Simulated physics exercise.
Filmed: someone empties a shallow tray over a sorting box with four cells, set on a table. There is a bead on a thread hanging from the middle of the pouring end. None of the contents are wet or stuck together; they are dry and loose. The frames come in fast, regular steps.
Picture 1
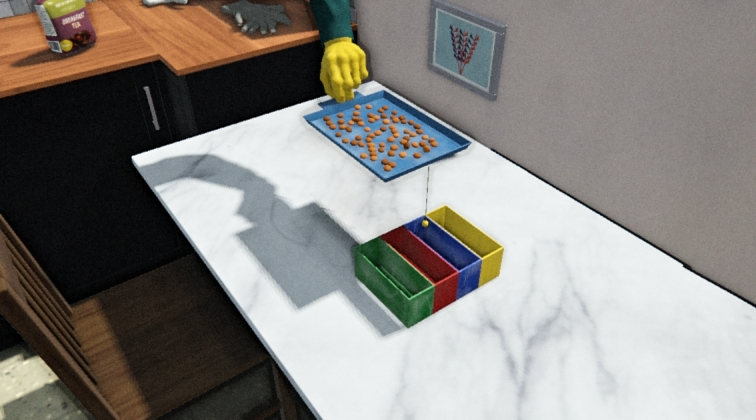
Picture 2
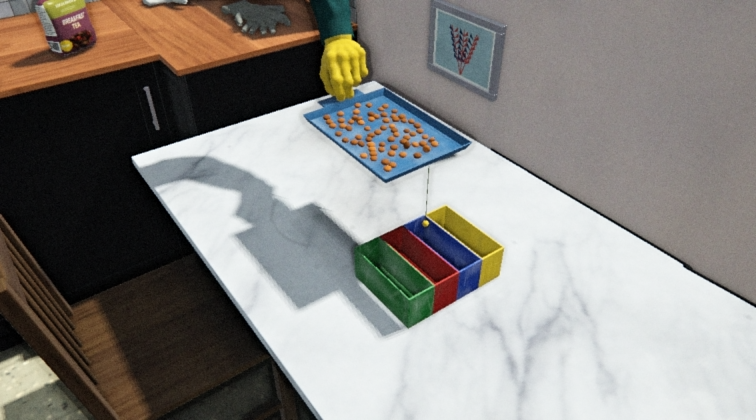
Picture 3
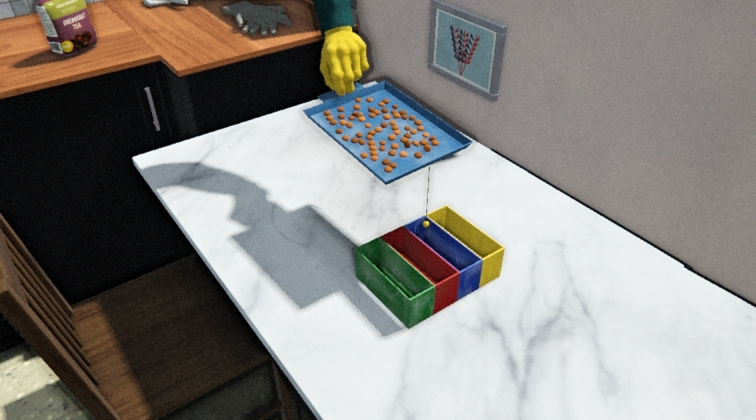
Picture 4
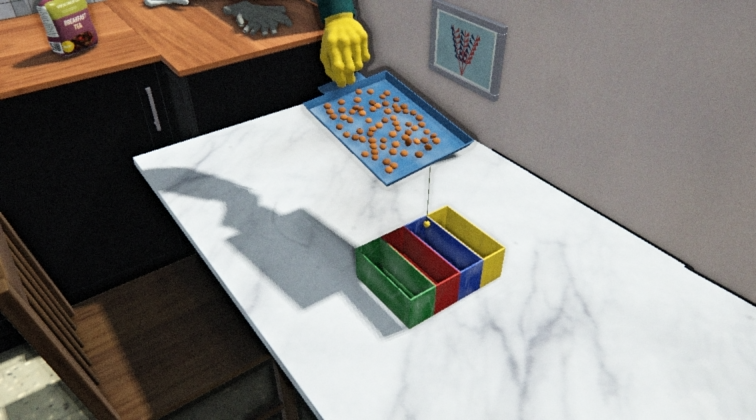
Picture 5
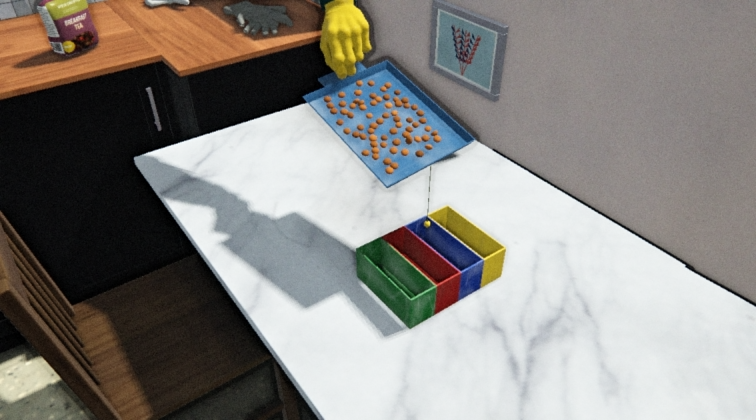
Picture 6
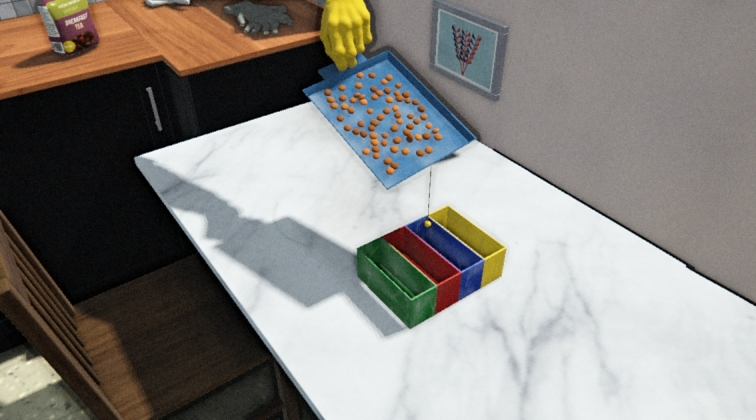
In this clip, a yellow-gloved hand raises the far end of a blue tray of small orange-brown pieces, gradually tilting it toward its lower left corner, while a box with green, red, blue and yellow cells stays still on the table.
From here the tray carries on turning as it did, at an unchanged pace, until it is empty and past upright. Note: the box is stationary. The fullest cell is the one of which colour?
The fullest cell is the green one.
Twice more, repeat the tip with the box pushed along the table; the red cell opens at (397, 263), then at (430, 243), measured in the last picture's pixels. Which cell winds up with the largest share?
In the first case it's the cell in red, in the second it's the green one.
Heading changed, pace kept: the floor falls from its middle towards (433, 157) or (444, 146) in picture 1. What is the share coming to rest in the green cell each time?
So it's 0 percent with the first slope and 0 percent with the other.
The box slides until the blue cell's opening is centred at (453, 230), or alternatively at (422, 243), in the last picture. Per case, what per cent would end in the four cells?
Around 50 percent the first time, around 100 percent the second.
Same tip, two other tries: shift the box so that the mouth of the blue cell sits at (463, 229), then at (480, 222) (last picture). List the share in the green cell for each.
About 20 per cent, then about 0 per cent.
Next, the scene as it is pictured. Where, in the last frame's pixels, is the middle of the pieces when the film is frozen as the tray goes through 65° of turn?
Somewhere about pixel (394, 182).
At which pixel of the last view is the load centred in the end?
Near pixel (399, 291).
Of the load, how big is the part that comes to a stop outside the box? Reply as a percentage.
Estimate: Around 10 percent.
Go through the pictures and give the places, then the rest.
Corners of the pouring end at (386, 175) and (467, 142), level; middle of the load at (378, 133), bits of cat kibble; bead on its thread at (425, 224); green cell at (421, 304); red cell at (445, 290); blue cell at (469, 277); yellow cell at (491, 265), in the first frame.
Corners of the pouring end at (386, 176) and (467, 142), level; middle of the load at (378, 132), in the second frame.
Corners of the pouring end at (386, 178) and (468, 141), tipped barely, lowest at the left corner; middle of the load at (378, 130), in the third frame.
Corners of the pouring end at (387, 180) and (469, 140), tipped a little, lowest at the left corner; middle of the load at (379, 126), in the fourth frame.
Corners of the pouring end at (388, 183) and (470, 139), tipped clearly, lowest at the left corner; middle of the load at (380, 122), in the fifth frame.
Corners of the pouring end at (388, 184) and (471, 138), tipped clearly, lowest at the left corner; middle of the load at (380, 118); green cell at (423, 305); red cell at (448, 291); blue cell at (471, 278); yellow cell at (493, 265), in the sixth frame.
Soon, tray tipped steeply; about two thirds on the tray; about a third falling or outside the box.
A while on, tray tipped past a quarter turn; about two thirds in the green cell; about a quarter in the red cell; a stray few in the blue cell; a small part falling or outside the box.
Towards the end, tray tipped past a quarter turn; about two thirds in the green cell; about a quarter in the red cell; a stray few in the blue cell; a small part falling or outside the box.
Finally, tray tipped past a quarter turn; about two thirds in the green cell; about a quarter in the red cell; a stray few in the blue cell; none in the yellow cell; a small part outside the box.
